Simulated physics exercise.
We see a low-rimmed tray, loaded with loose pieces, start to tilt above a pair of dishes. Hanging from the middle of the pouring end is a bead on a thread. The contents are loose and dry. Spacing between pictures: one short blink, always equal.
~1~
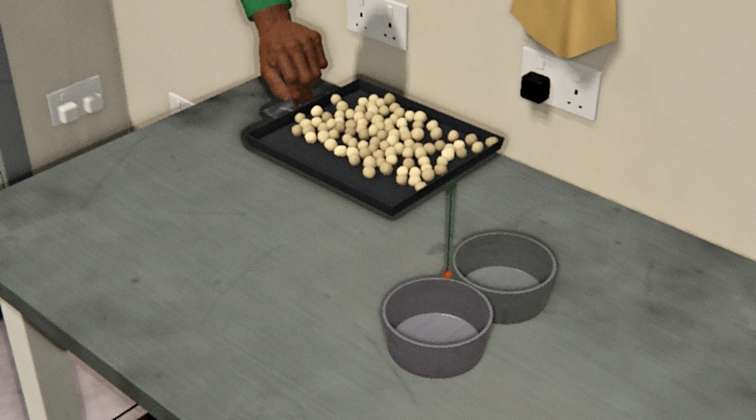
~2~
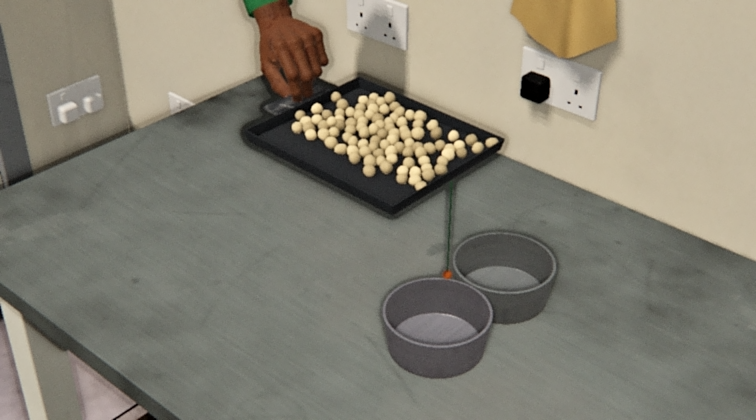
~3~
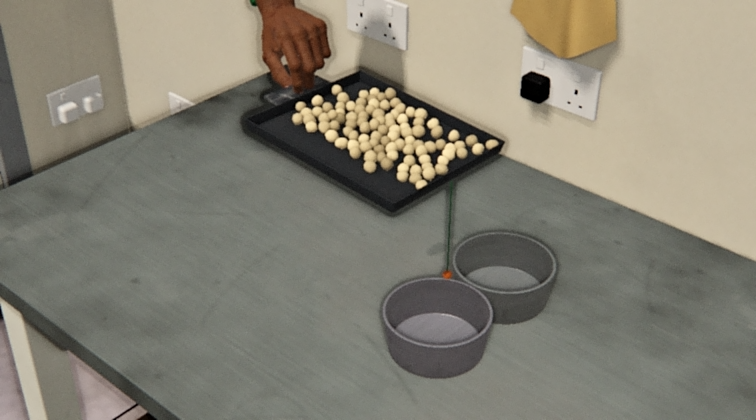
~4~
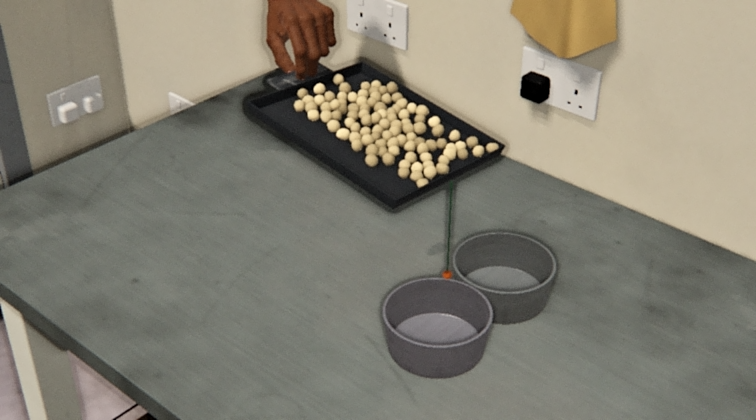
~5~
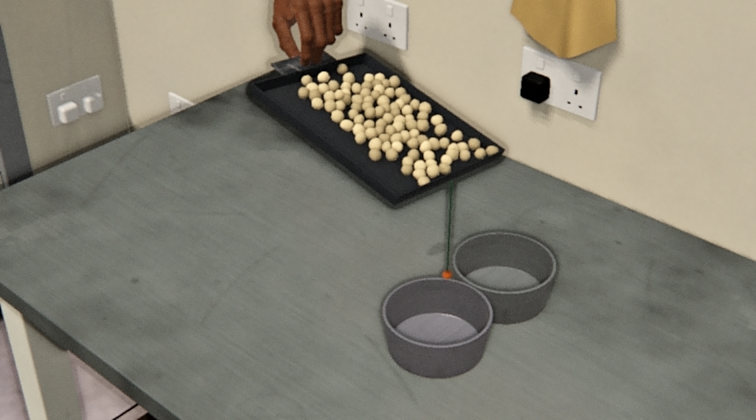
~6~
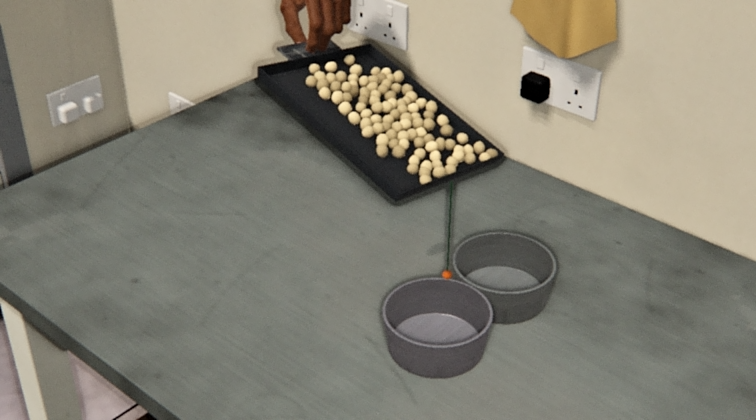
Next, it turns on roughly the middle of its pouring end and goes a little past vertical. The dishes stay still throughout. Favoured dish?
Right.
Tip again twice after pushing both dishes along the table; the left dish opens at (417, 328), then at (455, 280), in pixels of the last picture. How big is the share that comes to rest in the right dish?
Around 60 and then 50 per cent.
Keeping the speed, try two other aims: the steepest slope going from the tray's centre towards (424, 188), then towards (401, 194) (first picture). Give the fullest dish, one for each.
Try 1: The left-side dish; try 2: The left-side dish.
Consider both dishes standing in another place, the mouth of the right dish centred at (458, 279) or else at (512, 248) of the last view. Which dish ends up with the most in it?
Try 1: The dish at right. Try 2: The dish at right.
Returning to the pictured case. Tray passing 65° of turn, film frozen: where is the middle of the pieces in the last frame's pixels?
Its middle sits at about pixel (450, 119).
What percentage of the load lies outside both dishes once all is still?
I'd put it at about 20 percent.
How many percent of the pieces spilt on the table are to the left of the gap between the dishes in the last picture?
Close to 30 %.
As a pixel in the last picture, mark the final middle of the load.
About (503, 288).
Just after the last frame, tray tipped steeply; every one on the tray.
A moment on, tray tipped past a quarter turn; almost all on the tray; about a tenth in the air.
Further on, tray tipped past a quarter turn; just a few in the left dish; the larger part in the right dish; roughly a quarter outside both.
When it is over, tray tipped past a quarter turn; just a few in the left dish; the larger part in the right dish; roughly a quarter outside both.
